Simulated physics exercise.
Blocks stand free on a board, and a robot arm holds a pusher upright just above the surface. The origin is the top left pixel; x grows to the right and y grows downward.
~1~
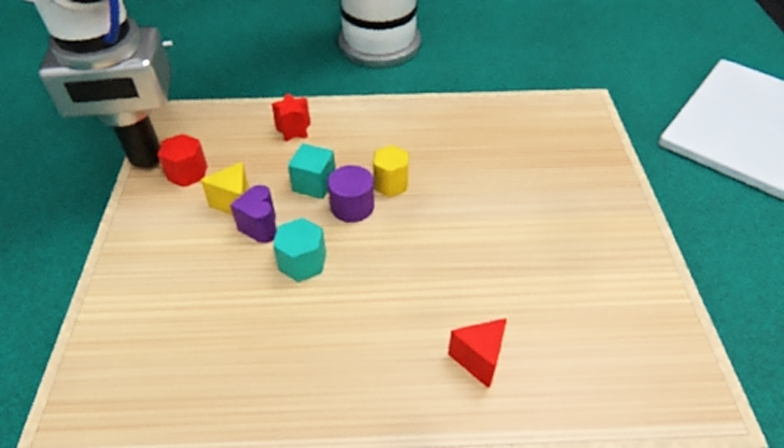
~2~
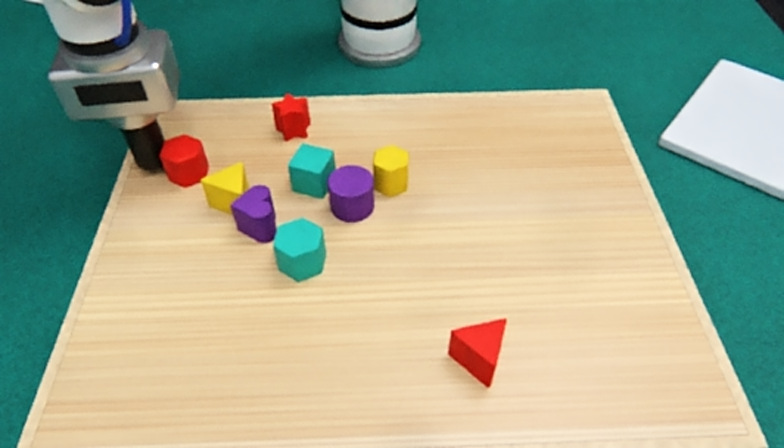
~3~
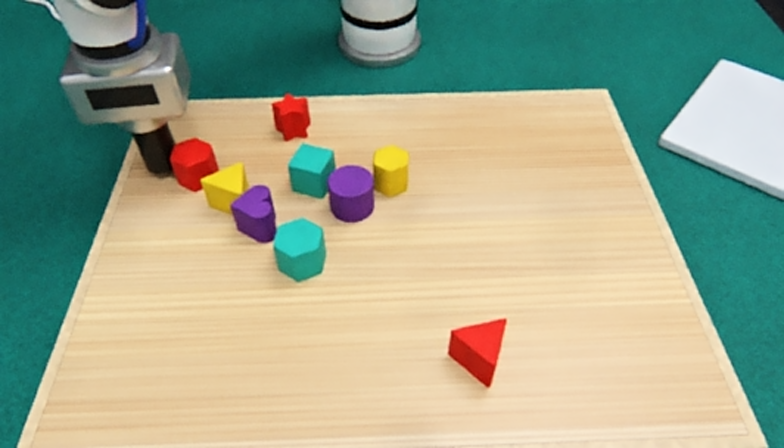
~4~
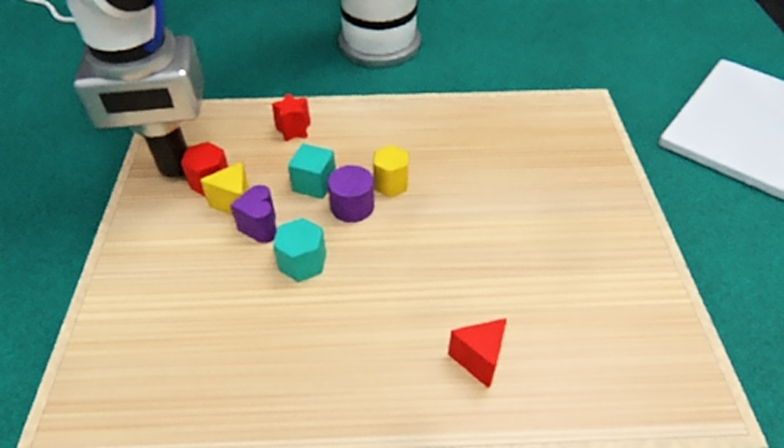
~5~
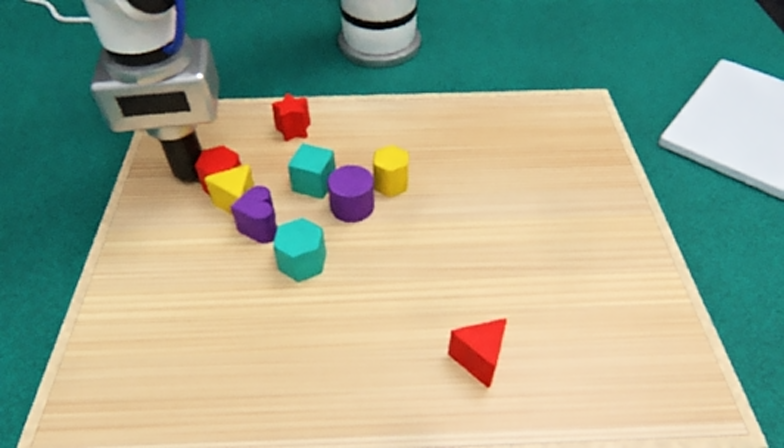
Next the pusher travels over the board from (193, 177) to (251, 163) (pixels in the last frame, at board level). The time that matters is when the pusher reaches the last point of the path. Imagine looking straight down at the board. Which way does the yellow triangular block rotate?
From above, it looks like the yellow triangular block goes clockwise.
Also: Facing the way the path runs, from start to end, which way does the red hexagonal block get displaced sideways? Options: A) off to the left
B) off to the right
The answer is B.
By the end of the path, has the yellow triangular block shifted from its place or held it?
The yellow triangular block changes place.
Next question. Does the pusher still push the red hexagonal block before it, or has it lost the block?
In the end it is beside or behind the pusher.
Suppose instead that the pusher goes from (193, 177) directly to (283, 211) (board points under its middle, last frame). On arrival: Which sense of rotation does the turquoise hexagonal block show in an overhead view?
Direction: Anticlockwise.
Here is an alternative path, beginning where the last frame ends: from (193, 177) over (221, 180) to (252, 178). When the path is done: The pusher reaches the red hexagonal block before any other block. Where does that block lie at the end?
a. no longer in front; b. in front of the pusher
b.
What follows on the original path. Halfway along, pusher (221, 163); red hexagonal block (241, 158), turned 35° clockwise; yellow triangular block (237, 183), turned 25° clockwise.
At the end, pusher (250, 156); red hexagonal block (256, 158), turned 60° clockwise; yellow triangular block (238, 183), turned 30° clockwise; red star-shaped block in place.
